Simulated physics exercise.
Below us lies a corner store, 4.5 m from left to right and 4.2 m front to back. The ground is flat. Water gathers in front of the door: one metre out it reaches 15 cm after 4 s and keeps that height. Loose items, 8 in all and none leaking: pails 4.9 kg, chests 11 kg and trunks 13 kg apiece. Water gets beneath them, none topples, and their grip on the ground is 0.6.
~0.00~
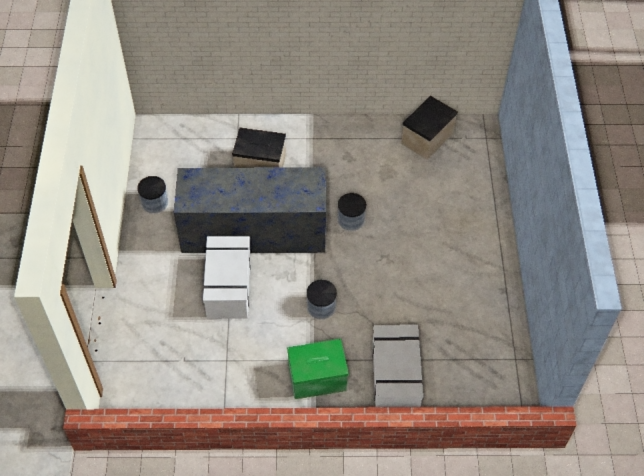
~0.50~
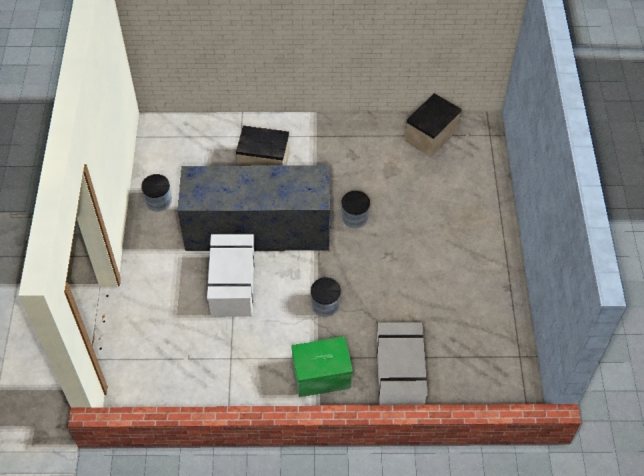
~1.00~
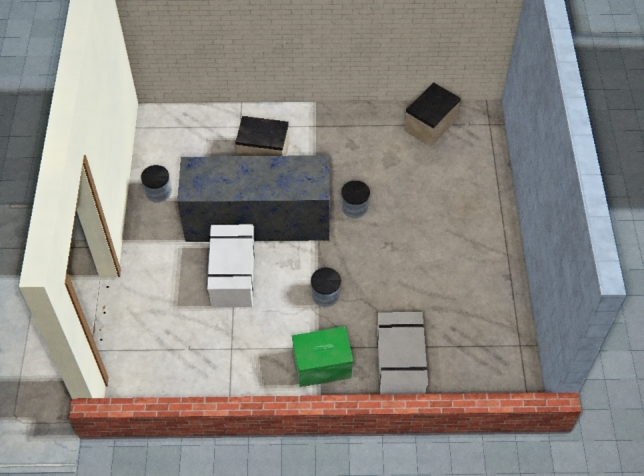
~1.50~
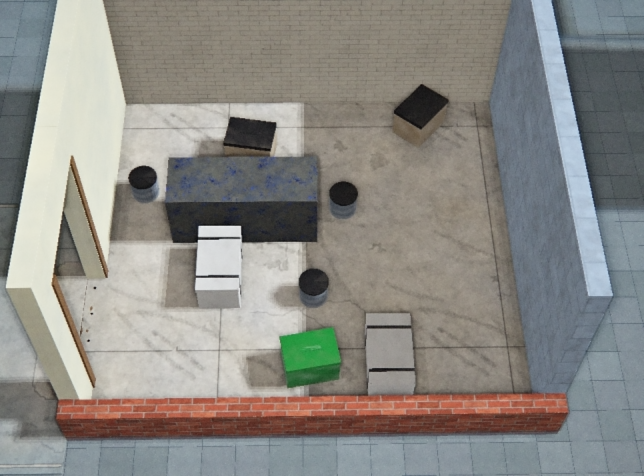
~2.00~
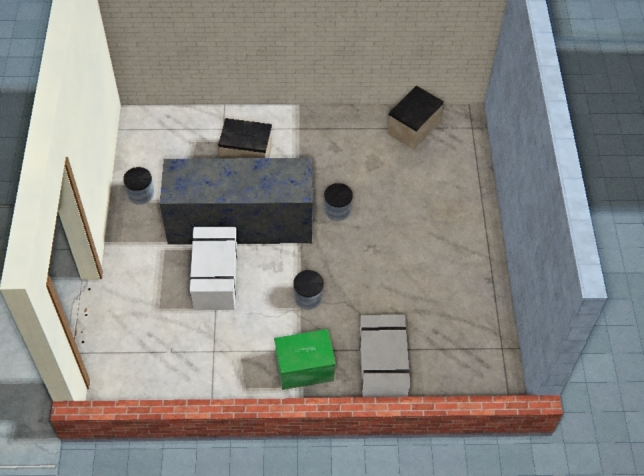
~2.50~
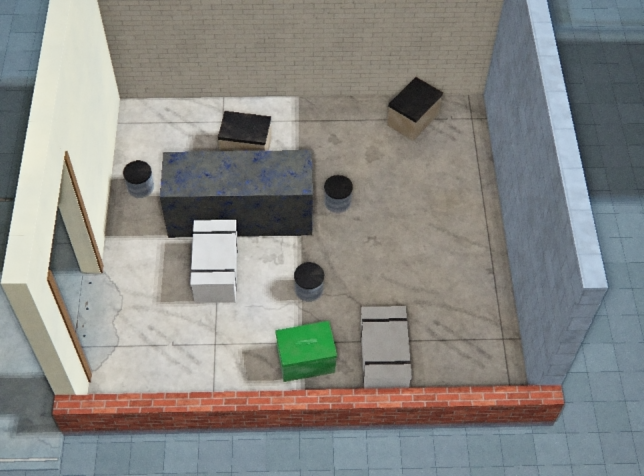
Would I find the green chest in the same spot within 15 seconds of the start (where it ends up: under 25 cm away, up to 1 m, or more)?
The green chest gets carried off.
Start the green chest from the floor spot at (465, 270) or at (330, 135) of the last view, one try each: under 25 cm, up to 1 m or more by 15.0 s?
In that order: It ends far away; it moves a short way.
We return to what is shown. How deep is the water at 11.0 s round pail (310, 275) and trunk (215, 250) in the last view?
Roughly 8 and 5 cm.
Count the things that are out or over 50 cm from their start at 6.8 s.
By then 3.
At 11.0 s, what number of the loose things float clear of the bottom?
I count 4.
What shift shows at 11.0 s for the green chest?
Roughly 150 cm by then.
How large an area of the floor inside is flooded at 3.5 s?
Roughly 1.5 m2.
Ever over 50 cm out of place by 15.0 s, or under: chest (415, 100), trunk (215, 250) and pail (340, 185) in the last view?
In that order: Past it, more, under.
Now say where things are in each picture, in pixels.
The green chest at (317, 360), on the bottom; 0.0 m2 under water; 0 of 8 have shifted, in the first picture.
The green chest at (322, 358), on the bottom; water covers 0.0 m2; 0 of 8 have shifted, in the second picture.
The green chest at (322, 348) rests on the ground; 0.0 m2 under water; 0 of 8 have shifted, in the third picture.
The green chest at (310, 349) rests on the ground; water covers 0.0 m2; 0 of 8 have shifted, in the fourth picture.
The green chest at (305, 351), on the bottom; 0.0 m2 under water; 0 of 8 have shifted, in the fifth picture.
The green chest at (306, 343), on the bottom; 0.2 m2 under water; 0 of 8 have shifted, in the sixth picture.
After 3.5 s the green chest is near (306, 343), 0.0 m from its start, aground; 0 afloat.
After 6.8 s the green chest is near (358, 357), 0.5 m from its start, afloat; 1 afloat.
After 11.0 s the green chest is near (464, 350), 1.6 m from its start, afloat; 4 afloat.
After 15.0 s the green chest is near (472, 275), 1.9 m from its start, afloat; 5 afloat.
